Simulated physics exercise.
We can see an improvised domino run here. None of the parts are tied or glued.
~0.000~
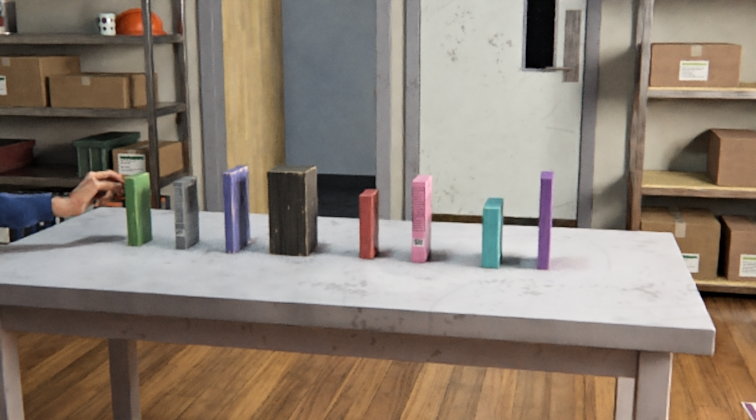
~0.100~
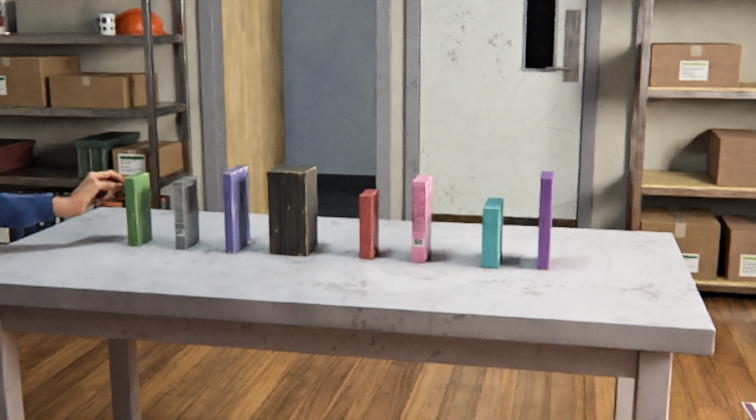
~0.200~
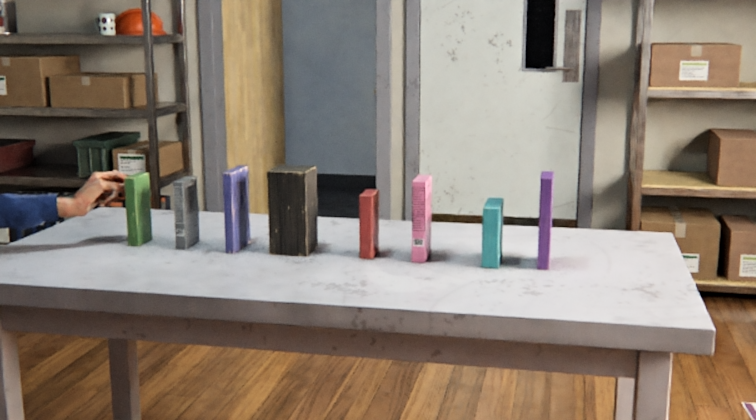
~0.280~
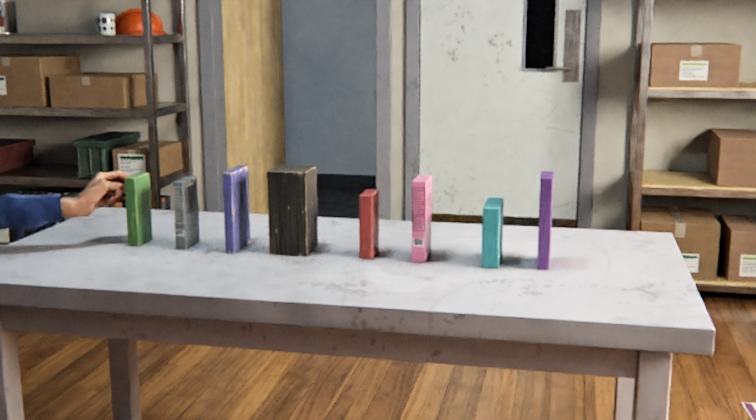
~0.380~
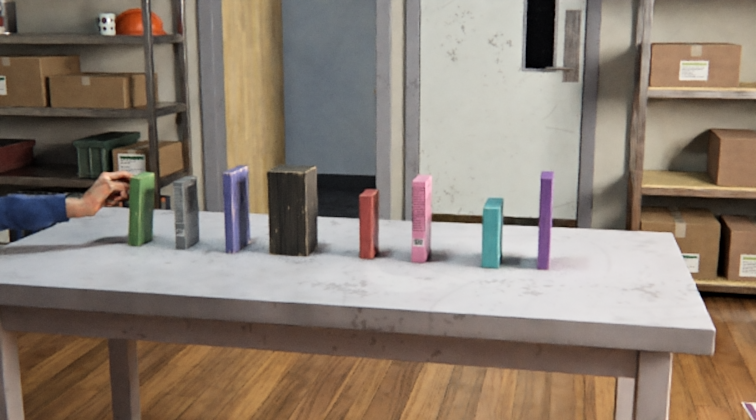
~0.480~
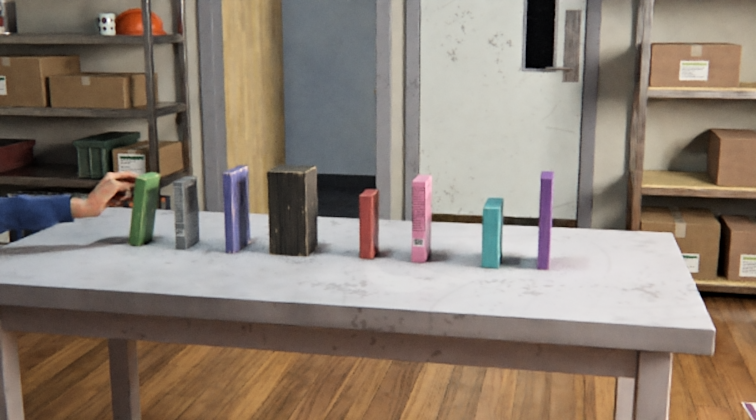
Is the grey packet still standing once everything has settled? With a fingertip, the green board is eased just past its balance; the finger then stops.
My guess is it goes down.
By 0.78 s, green board 52° over; grey packet tilted by 21° near (199, 213).
By 0.98 s, green board 73° over; grey packet tilted by 60° near (219, 226); blue board tilted by 26°.
By 2.38 s, green board 74° over; grey packet tilted by 58° near (219, 225); blue board tilted by 23°.
When it is over (3.7 s), lying over on the table, grey packet; left askew, blue board; the other 4 as before. End places, in pixels of the last picture, grey packet near (220, 225).
